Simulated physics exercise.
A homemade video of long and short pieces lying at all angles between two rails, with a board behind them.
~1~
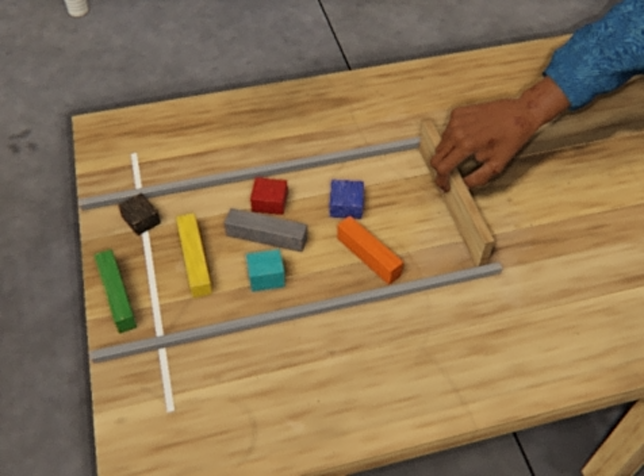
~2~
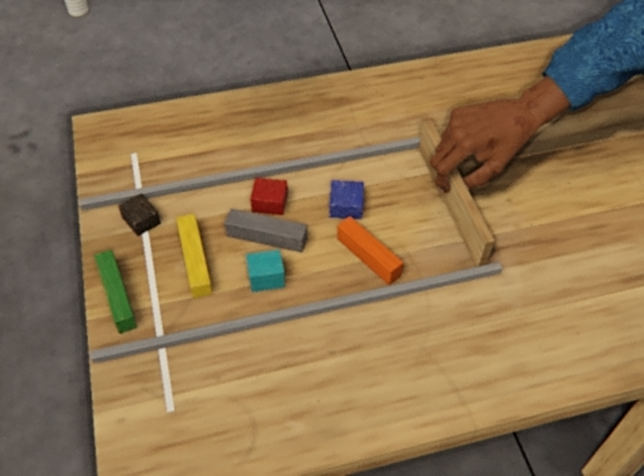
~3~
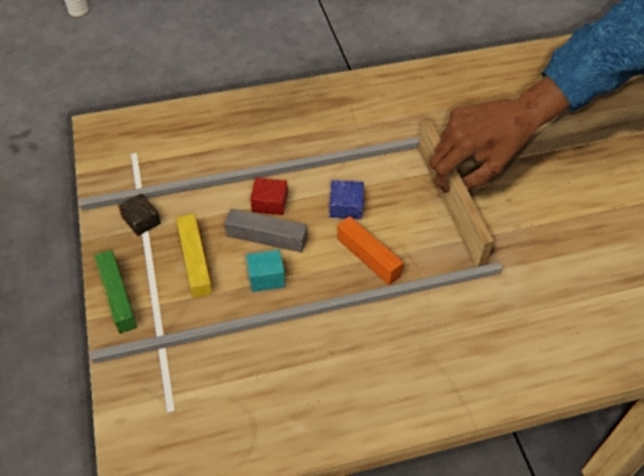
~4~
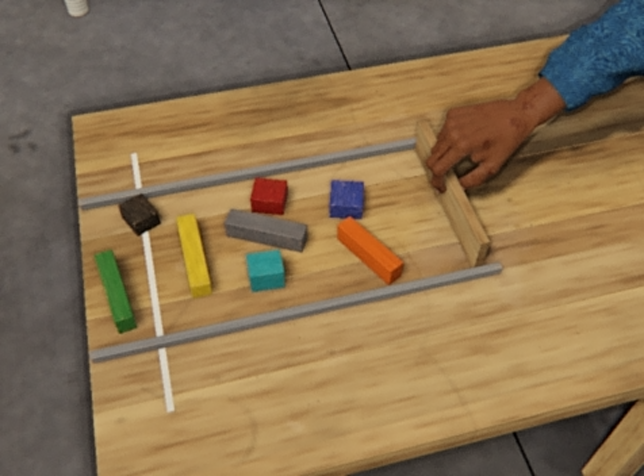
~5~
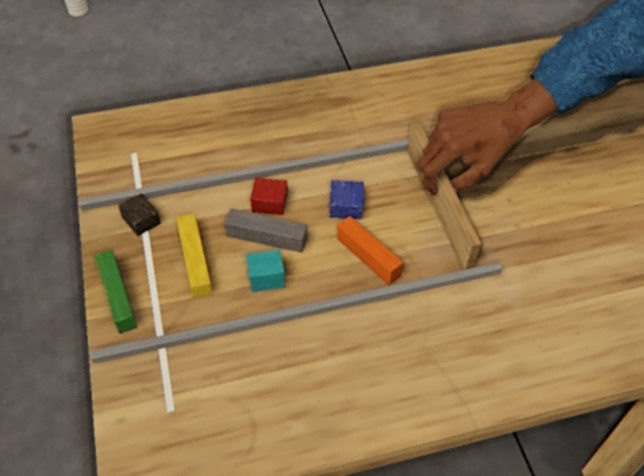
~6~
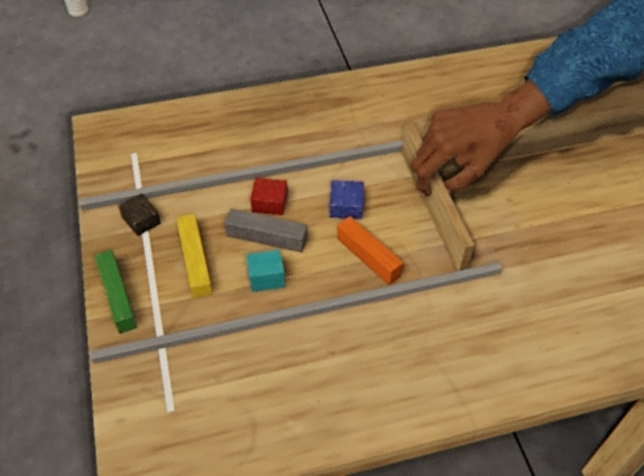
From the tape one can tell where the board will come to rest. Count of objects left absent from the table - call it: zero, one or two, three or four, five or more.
My call is one or two.
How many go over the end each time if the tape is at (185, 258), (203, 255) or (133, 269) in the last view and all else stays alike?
Respectively 0, 0 and 2.
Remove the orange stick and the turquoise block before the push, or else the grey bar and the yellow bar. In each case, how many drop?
In the first try 0, in the other 0.
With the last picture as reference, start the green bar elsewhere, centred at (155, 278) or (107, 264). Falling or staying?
At the first spot the green bar topples off; at the second it topples off.
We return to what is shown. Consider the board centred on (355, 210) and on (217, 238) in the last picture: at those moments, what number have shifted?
2, then 6.
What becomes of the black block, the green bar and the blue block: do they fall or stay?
Taking them in turn: The black block is still there, the green bar ends up below, the blue block is still there.
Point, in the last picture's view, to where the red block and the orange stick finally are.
Listed as asked: First (126, 210), and then (144, 296).
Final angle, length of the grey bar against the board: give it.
About 5 degrees.
A little later, none off yet; green bar at rest near (115, 291); black block at rest near (140, 215); yellow bar at rest near (194, 254).
When it is over, the number that fall off is one or two; down, green bar.
